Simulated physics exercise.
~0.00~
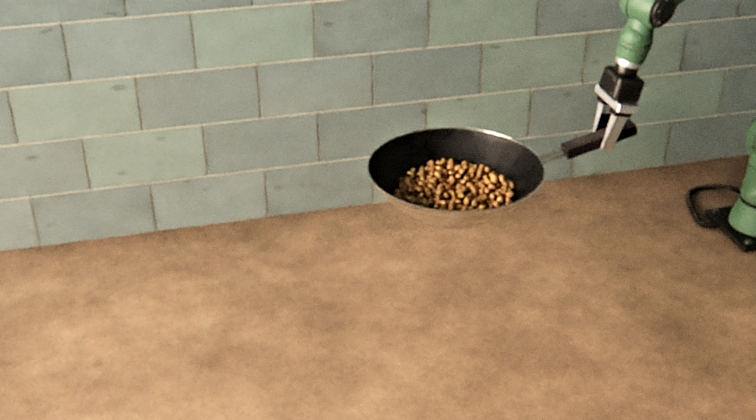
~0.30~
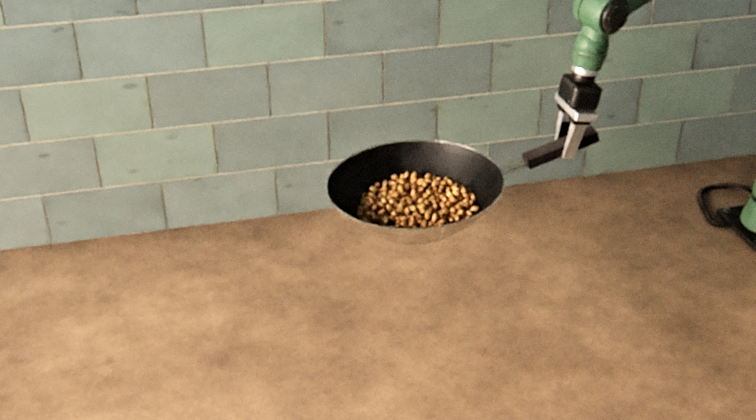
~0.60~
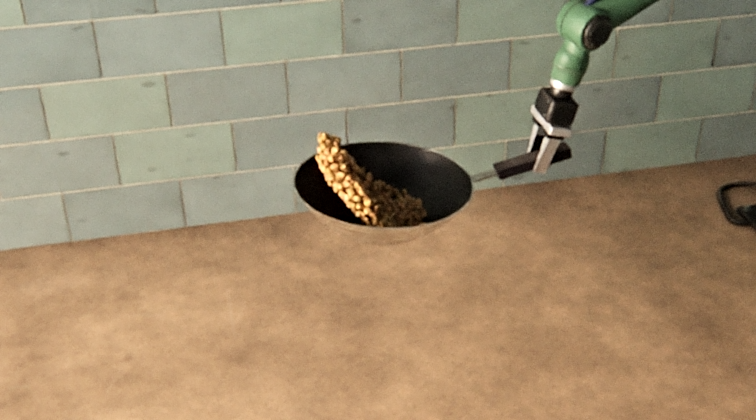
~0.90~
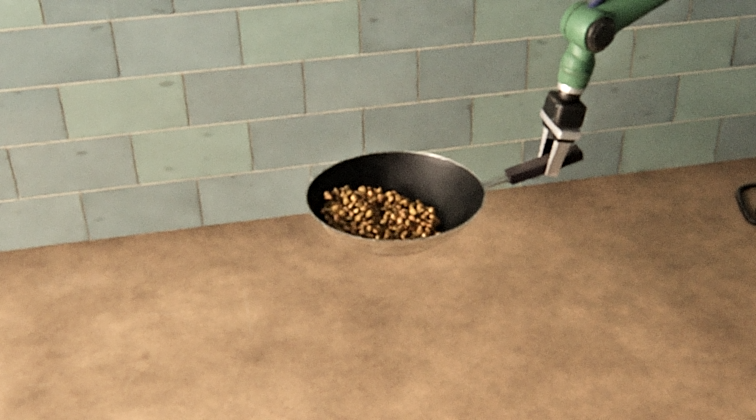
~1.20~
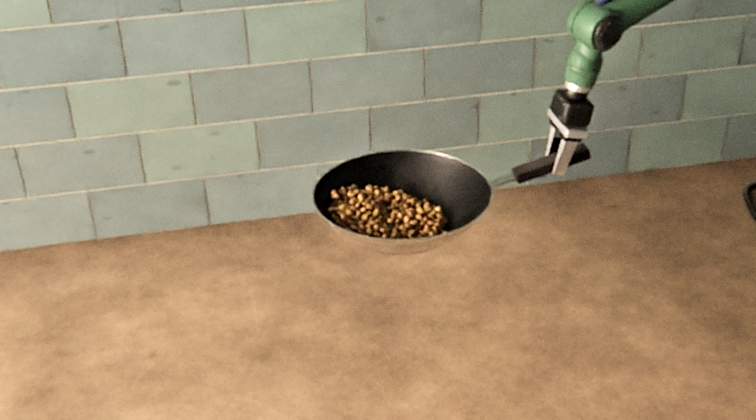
The clip opens on a green robot arm holding a dark wok by its handle above a brown surface, with pale green and gray tiles behind it. A heap of golden-brown dried beans rests inside. The arm carries the wok to the left, and the beans stay gathered in the bowl at first. Then they surge up the left side in a tall, slanting mound that rises above the rim. The wok dips slightly as the beans drop back inside and spread out. It ends nearly still, upright in the gripper, with no beans visible on the surface below.
